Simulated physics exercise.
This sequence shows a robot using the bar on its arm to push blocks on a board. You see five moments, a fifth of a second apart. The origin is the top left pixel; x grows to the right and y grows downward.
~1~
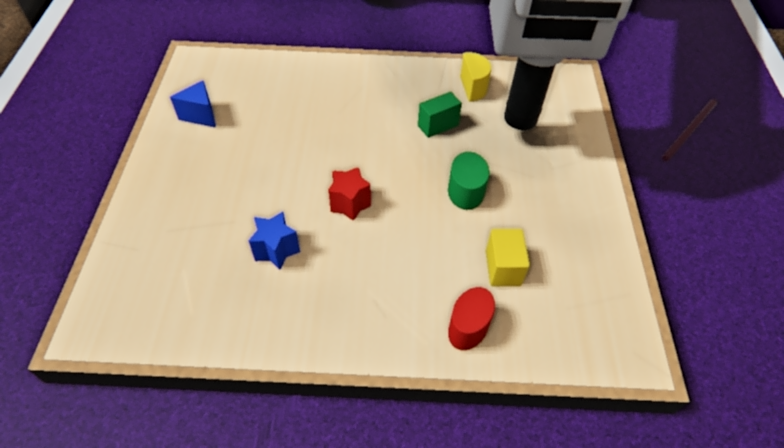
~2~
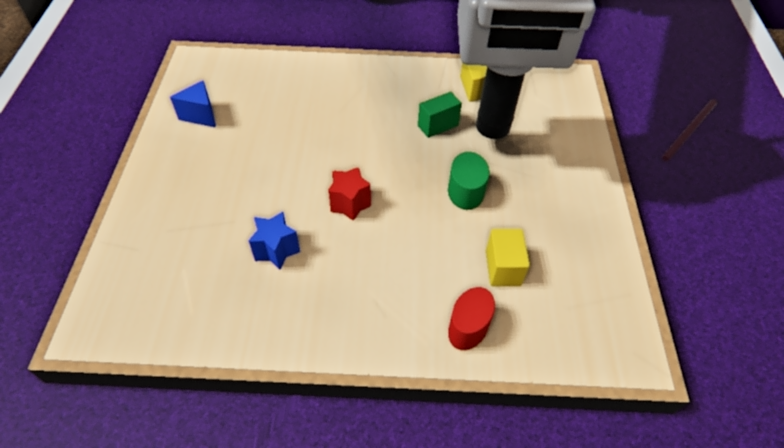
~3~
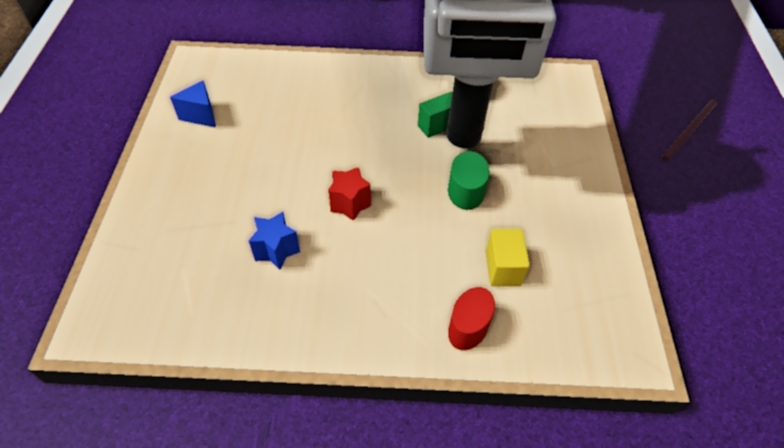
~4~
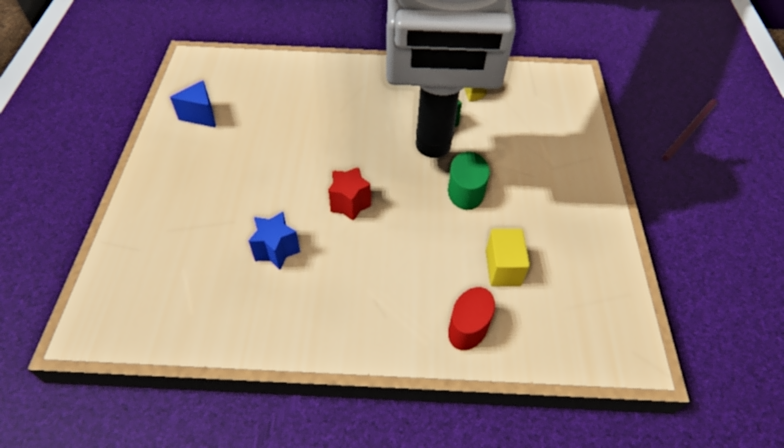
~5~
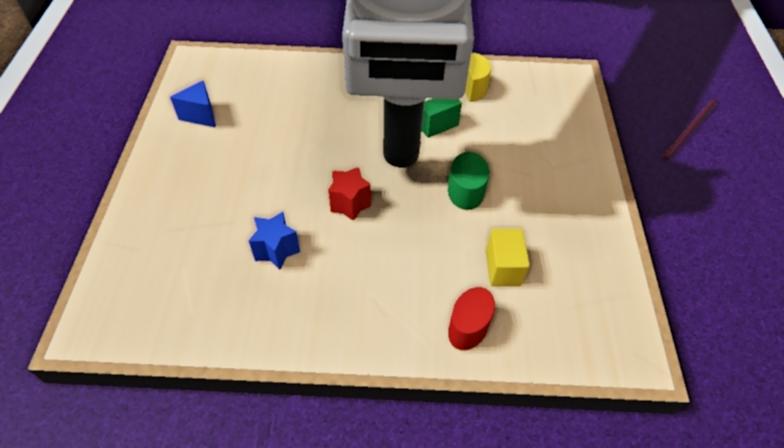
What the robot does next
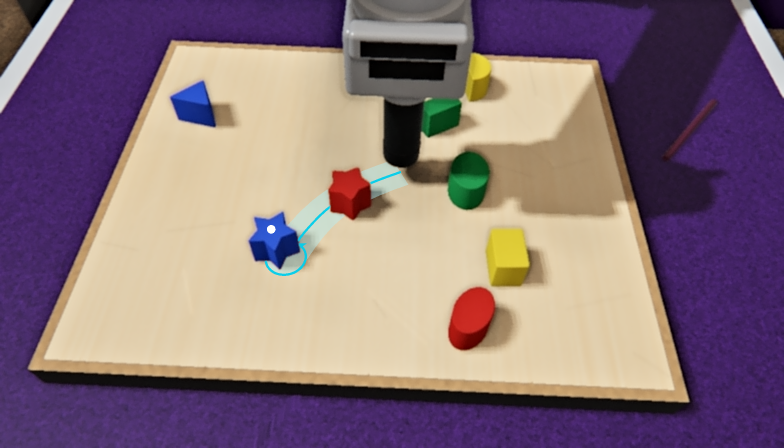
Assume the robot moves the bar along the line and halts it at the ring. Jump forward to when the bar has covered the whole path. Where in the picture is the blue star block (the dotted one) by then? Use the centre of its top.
I predict (217, 283).
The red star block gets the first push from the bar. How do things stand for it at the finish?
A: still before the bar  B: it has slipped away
A.
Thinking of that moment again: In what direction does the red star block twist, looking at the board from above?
Viewed from overhead, the red star block winds up turned anticlockwise.
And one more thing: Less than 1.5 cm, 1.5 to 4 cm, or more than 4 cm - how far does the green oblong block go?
It shifts under 1.5 cm.
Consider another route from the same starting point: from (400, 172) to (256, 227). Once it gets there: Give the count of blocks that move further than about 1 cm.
Answer: 2.
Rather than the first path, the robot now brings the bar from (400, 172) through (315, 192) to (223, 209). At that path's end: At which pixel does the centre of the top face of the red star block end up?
It will end up at (325, 196).
Path on the board, from (400, 172) over (356, 190) and (317, 219) to (286, 258); the dot is on the blue star block.
What follows on the original path. One third of the way, bar at (355, 174); red star block at (333, 190), turned 25° anticlockwise.
Two thirds of the way, bar at (314, 203); blue star block at (258, 241); red star block at (293, 223), turned 35° anticlockwise.
At the end, bar at (282, 242); blue star block at (217, 283); red star block at (257, 265), turned 30° anticlockwise; green oblong block in place; green elliptical block in place.
